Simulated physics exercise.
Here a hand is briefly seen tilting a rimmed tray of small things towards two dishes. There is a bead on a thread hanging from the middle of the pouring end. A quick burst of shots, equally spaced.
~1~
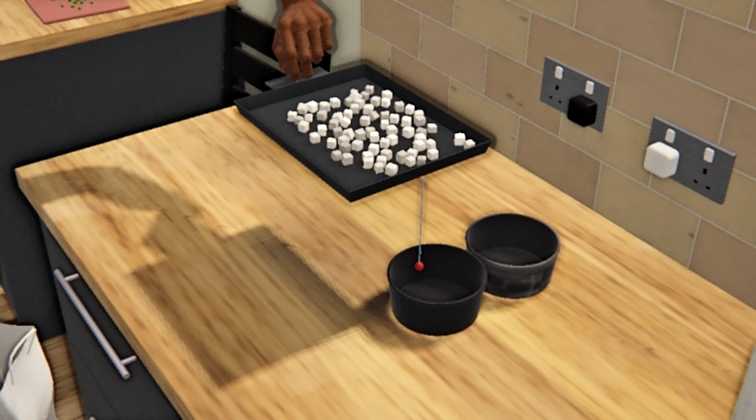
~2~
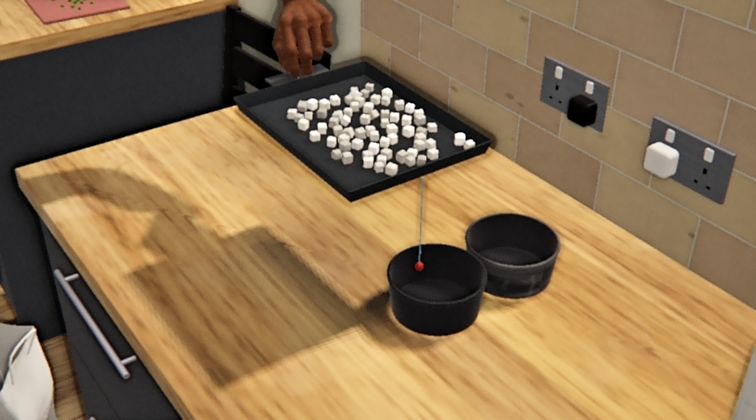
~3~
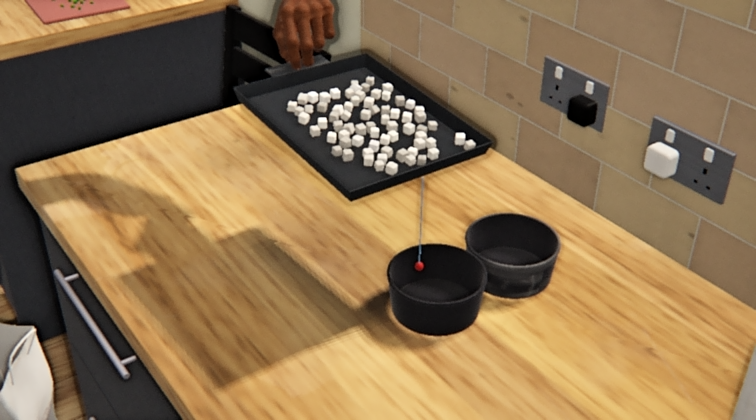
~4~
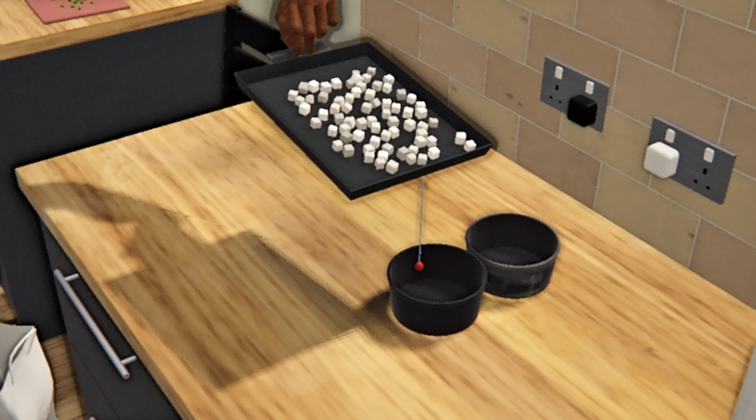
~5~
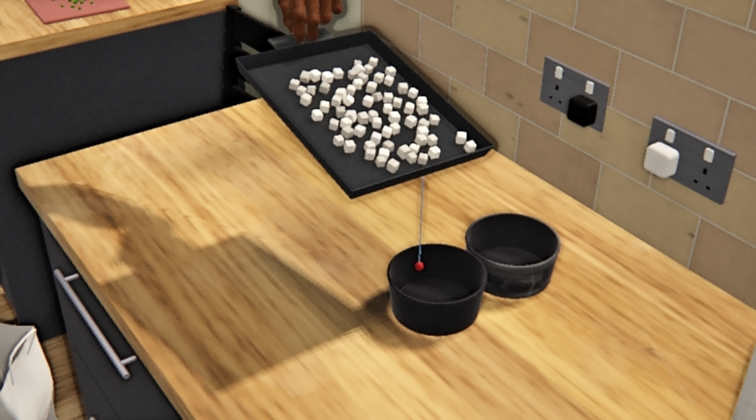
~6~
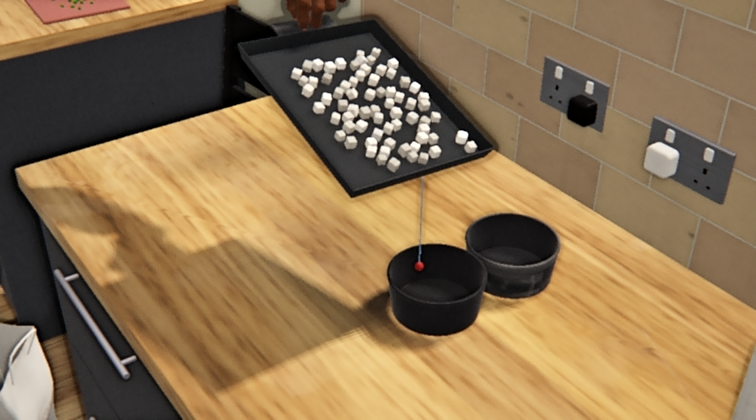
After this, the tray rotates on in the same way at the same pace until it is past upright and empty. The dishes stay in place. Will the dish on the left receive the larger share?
Yes.
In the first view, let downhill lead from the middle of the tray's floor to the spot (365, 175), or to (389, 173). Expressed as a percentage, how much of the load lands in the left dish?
Shares: 0 %, then 10 %.
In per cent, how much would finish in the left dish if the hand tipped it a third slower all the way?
It would be close to 30 per cent.
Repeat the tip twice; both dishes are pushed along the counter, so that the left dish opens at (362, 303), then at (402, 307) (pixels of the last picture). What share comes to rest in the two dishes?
Roughly 30% on the first try and 80% on the second.
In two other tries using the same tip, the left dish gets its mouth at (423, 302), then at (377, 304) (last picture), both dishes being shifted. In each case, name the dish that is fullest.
For the first place, the dish on the right side; for the second, the dish on the right side.
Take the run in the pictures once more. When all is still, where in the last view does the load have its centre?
Near (482, 314), more or less.
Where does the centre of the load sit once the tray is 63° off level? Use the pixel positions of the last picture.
The middle of the load sits near (447, 147).
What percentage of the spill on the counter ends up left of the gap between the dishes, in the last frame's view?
Close to 20 %.
Just after the last frame, tray tipped steeply; almost all on the tray; just a few in the air.
A moment on, tray tipped past a quarter turn; roughly two thirds on the tray; just a few in the left dish; just a few in the right dish; about a tenth outside both; about a tenth in the air.
Further on, tray tipped past a quarter turn; roughly a third in the left dish; about a tenth in the right dish; roughly half outside both.
When it is over, tray tipped past a quarter turn; roughly a third in the left dish; about a tenth in the right dish; roughly half outside both.
